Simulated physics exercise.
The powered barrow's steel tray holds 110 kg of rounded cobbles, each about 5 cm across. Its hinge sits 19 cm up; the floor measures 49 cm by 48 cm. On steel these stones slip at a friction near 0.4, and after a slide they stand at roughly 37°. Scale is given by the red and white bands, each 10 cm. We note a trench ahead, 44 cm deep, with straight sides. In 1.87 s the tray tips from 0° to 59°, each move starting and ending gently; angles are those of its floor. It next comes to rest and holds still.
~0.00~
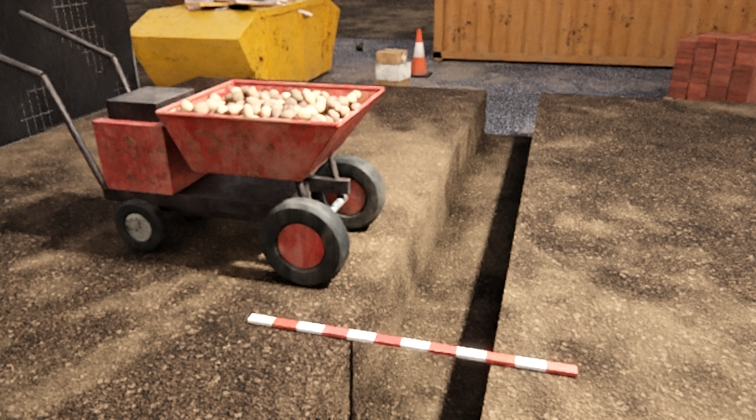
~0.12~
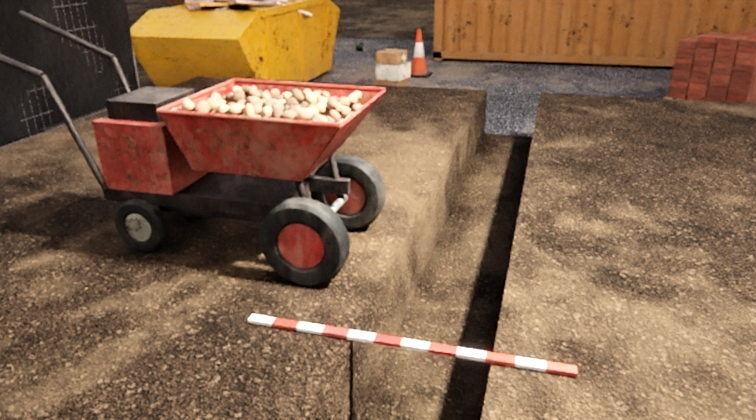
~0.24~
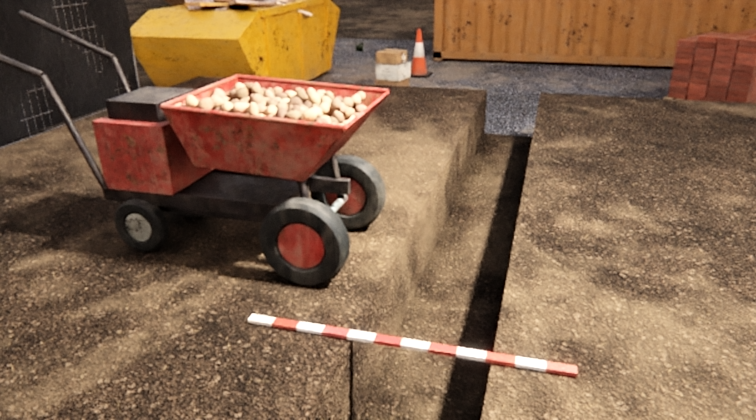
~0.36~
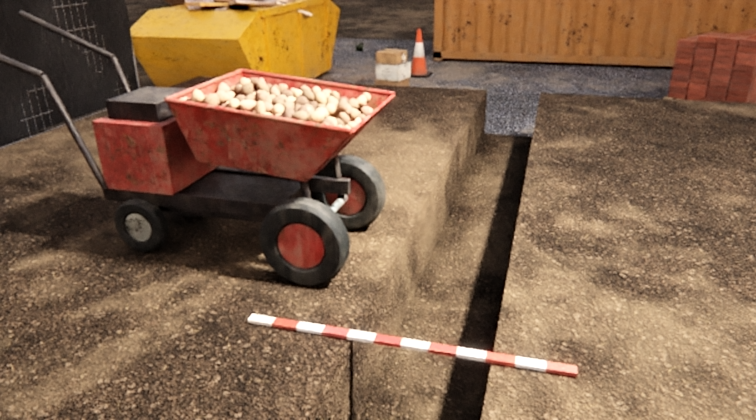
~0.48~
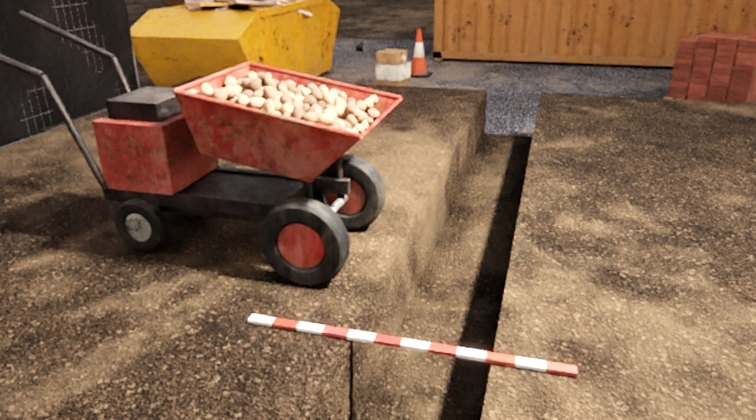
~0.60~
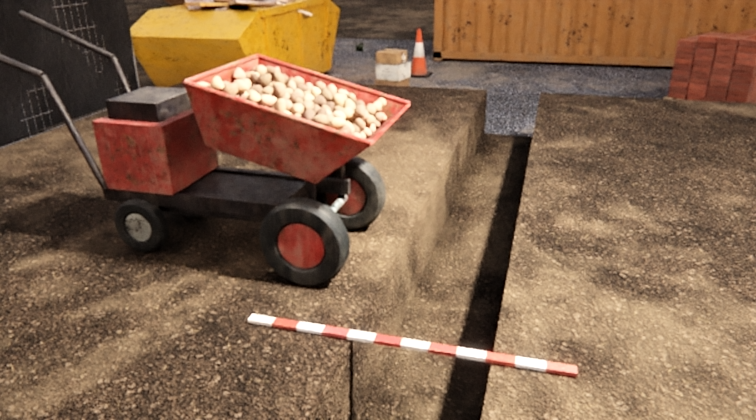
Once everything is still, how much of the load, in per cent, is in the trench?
About 68 per cent.
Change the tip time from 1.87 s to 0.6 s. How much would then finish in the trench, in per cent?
Then about 45 per cent.
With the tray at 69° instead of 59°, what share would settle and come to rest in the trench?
It would be close to 90 percent.
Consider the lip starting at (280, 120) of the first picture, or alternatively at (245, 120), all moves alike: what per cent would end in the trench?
It'd be around 75 per cent and after that around 55 per cent.
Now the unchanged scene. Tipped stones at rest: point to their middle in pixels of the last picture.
Roughly (466, 346), I'd say.
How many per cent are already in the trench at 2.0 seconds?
I'd put it near 20 per cent.
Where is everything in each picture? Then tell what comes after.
In the first picture, lip at (338, 125), floor tilted 0°, highest stones at (285, 99).
In the second picture, the tray is at 1°, its lip at (340, 126); the top of the load is at (272, 98); the stones move at 0.1 m/s on average.
In the third picture, lip at (345, 128), floor tilted 3°, highest stones at (267, 94); the stones move at 0.2 m/s on average.
In the fourth picture, lip at (352, 132), floor tilted 6°, highest stones at (252, 89); the stones move at 0.3 m/s on average.
In the fifth picture, the tray is at 10°, its lip at (360, 137); the top of the load is at (251, 82); the stones move at 0.3 m/s on average.
In the sixth picture, lip at (371, 144), floor tilted 14°, highest stones at (256, 76); the stones move at 0.4 m/s on average.
After 1.4 s the floor is at 50°; 100 % in the tray; the foremost stones are at (435, 200).
After 2.0 s the floor is at 59°; 82 % in the tray, 18 % in the trench; the foremost stones are at (503, 303).
After 2.3 s the floor is at 59°; 58 % in the tray, 38 % in the trench, 3 % past the trench; the foremost stones are at (557, 263).
After 4.3 s the floor is at 59°; 28 % in the tray, 68 % in the trench, 4 % past the trench; the foremost stones are at (602, 275).
